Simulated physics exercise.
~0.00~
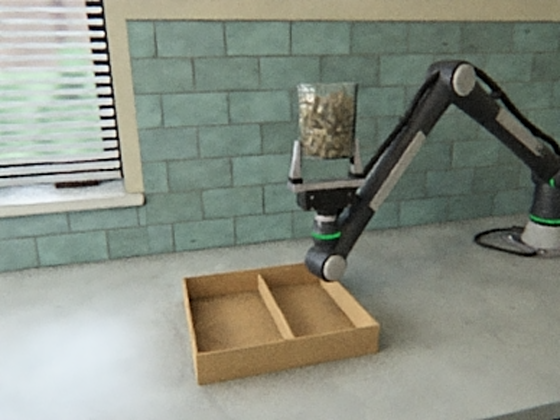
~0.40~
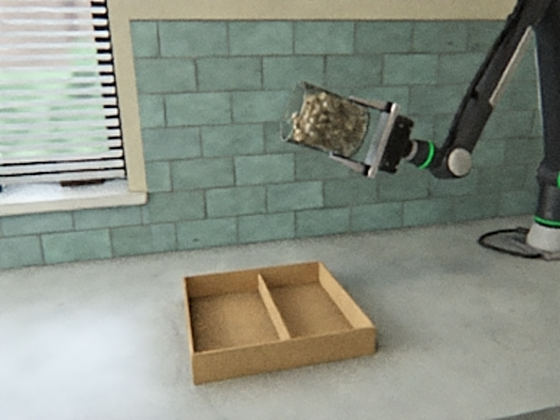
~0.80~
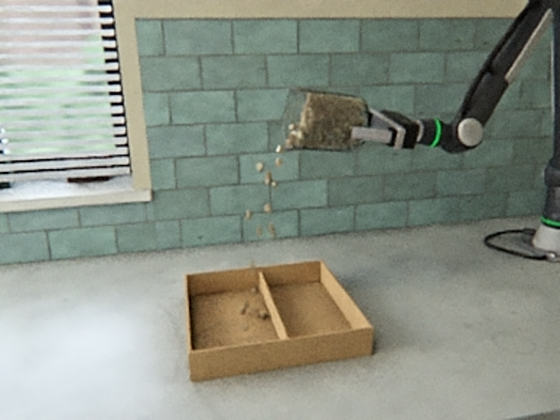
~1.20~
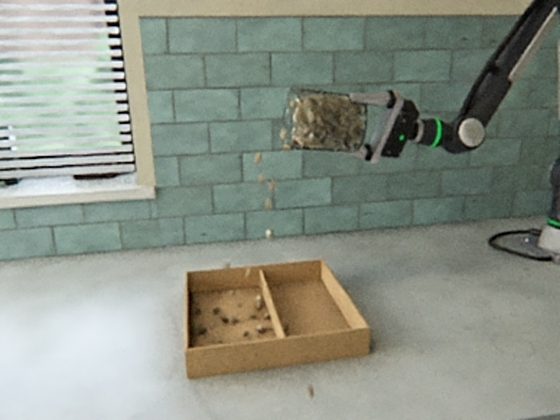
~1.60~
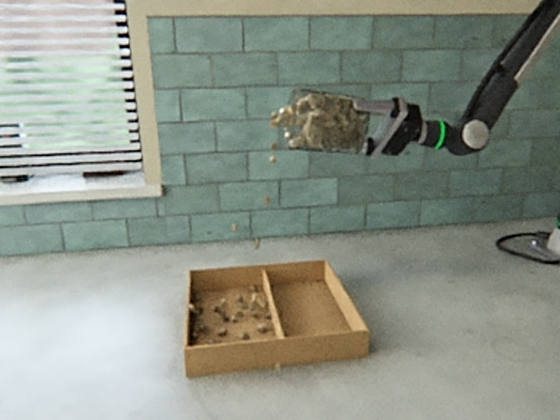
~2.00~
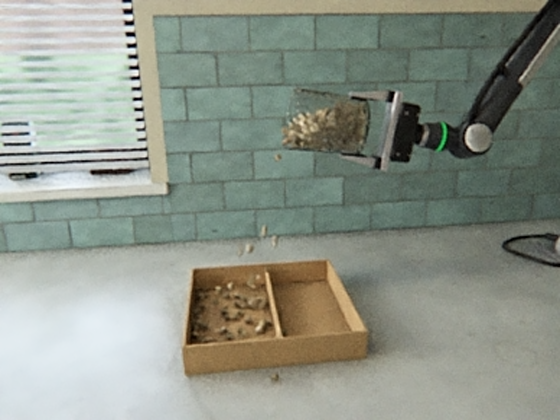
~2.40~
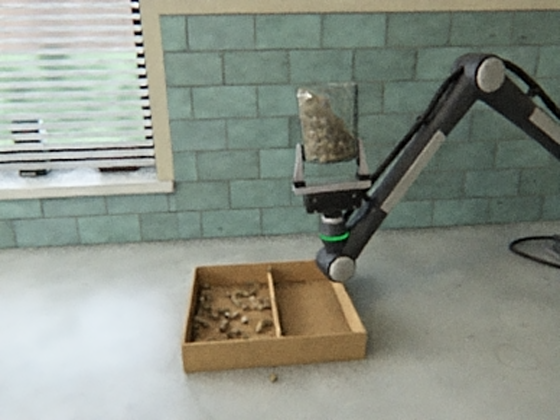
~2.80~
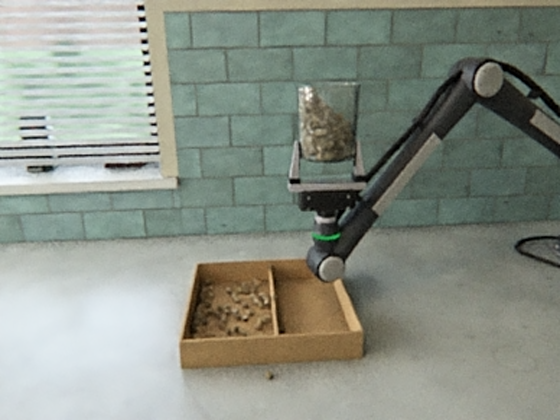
A clear tumbler of small tan pebbles stands upright in the gripper of a black robot arm, seen from the front and slightly above a grey counter. Behind are green wall tiles and a window with blinds at the left, and below sits an open brown tray split by a cross wall. The arm lifts the tumbler and tips it onto its side, mouth to the left. Pebbles trickle down, mostly into the tray's left part, with a few landing outside. The arm then swings the tumbler upright, still well filled, leaving a thin scatter in the left part.
